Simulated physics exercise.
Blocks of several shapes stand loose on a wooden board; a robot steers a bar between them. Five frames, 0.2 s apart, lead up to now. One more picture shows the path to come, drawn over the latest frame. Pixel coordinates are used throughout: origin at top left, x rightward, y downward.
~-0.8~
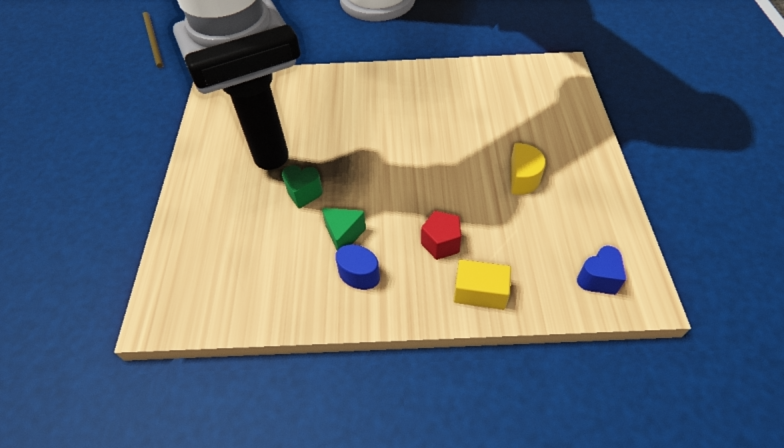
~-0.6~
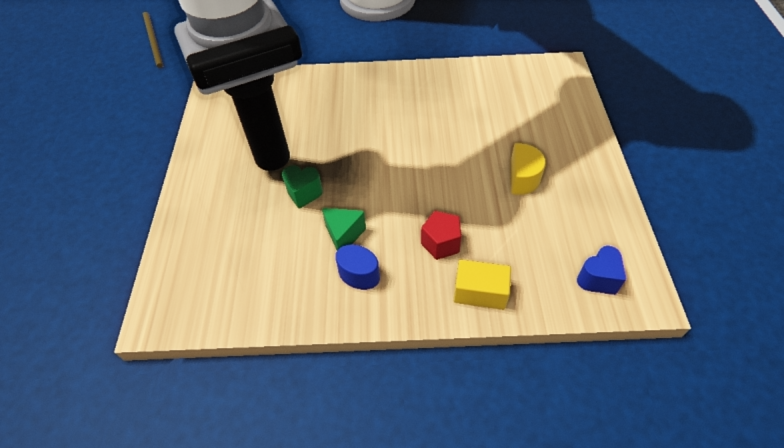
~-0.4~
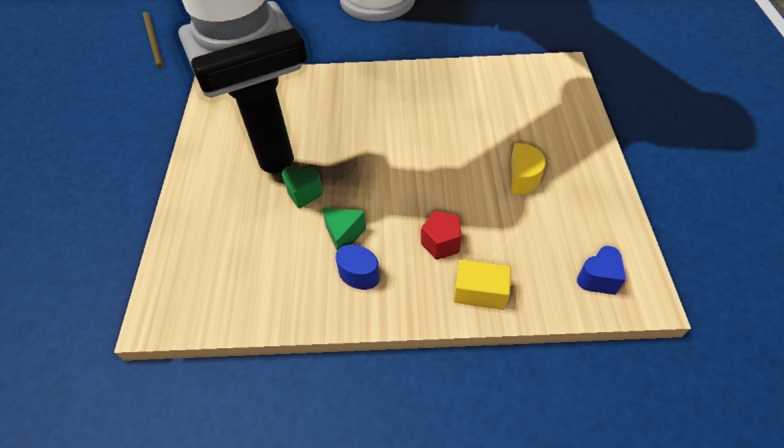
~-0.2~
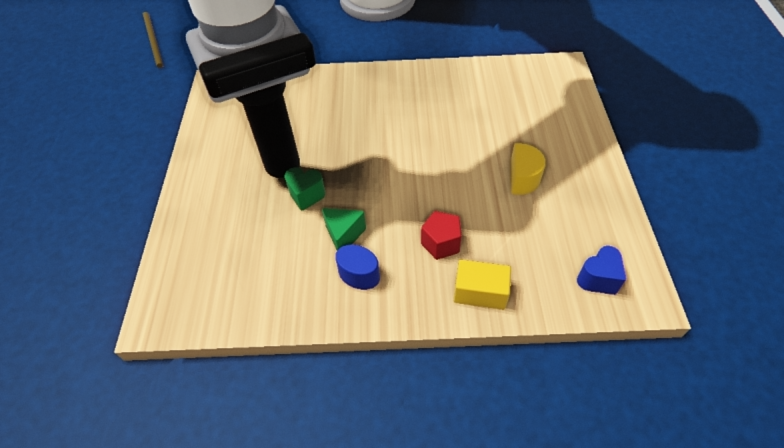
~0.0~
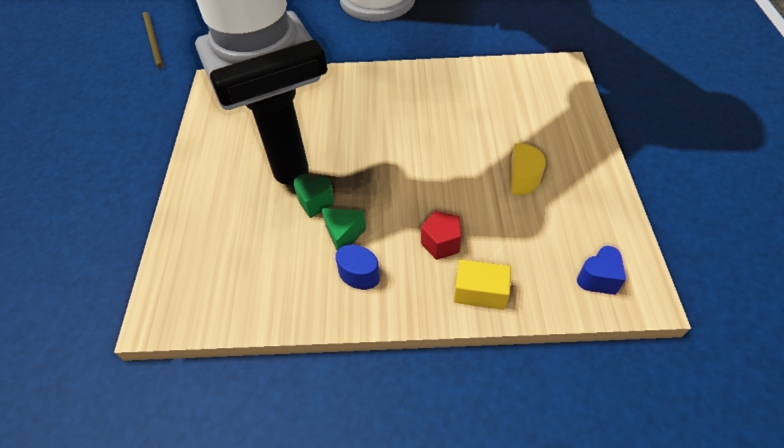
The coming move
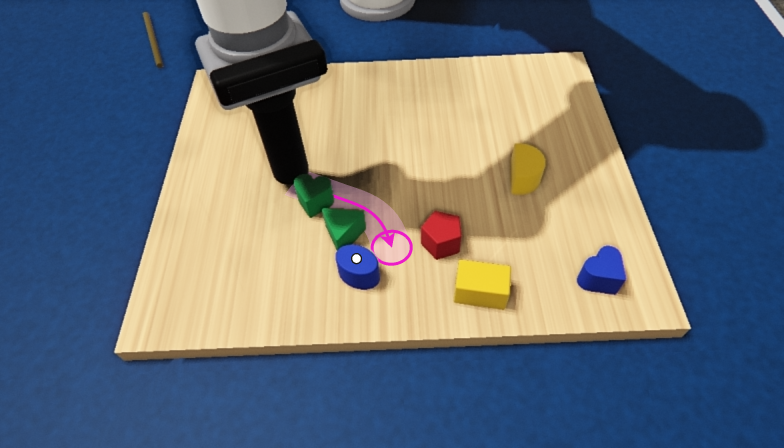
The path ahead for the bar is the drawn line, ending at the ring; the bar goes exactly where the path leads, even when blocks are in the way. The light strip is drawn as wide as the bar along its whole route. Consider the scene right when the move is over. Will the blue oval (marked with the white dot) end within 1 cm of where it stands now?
That would be a no.
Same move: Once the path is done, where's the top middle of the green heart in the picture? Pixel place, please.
It is going to be at (362, 251).
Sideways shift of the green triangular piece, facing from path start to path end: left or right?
The answer is right: Facing from the path's start to its end, that's where the green triangular piece shifts.
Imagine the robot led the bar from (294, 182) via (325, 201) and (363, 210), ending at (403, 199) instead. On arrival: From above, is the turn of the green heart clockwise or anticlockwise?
Spins clockwise.
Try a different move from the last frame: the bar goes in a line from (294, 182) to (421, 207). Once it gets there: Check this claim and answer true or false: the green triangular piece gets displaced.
The statement is true.
Path on the board, from (294, 182) through (333, 196) and (372, 213) to (392, 247); the dot is on the blue oval.
On the path given first. One third of the way, bar (332, 187); green heart (338, 208), turned 55° clockwise; green triangular piece (344, 233); blue oval (358, 265), turned 15° anticlockwise.
Two thirds of the way, bar (372, 205); green heart (360, 225), turned 110° clockwise; green triangular piece (339, 249), turned 30° clockwise; blue oval (356, 271), turned 45° anticlockwise.
At the end, bar (391, 238); green heart (362, 251), turned 180° clockwise; green triangular piece (322, 259), turned 40° clockwise; blue oval (353, 279), turned 45° anticlockwise; red pentagon in place.
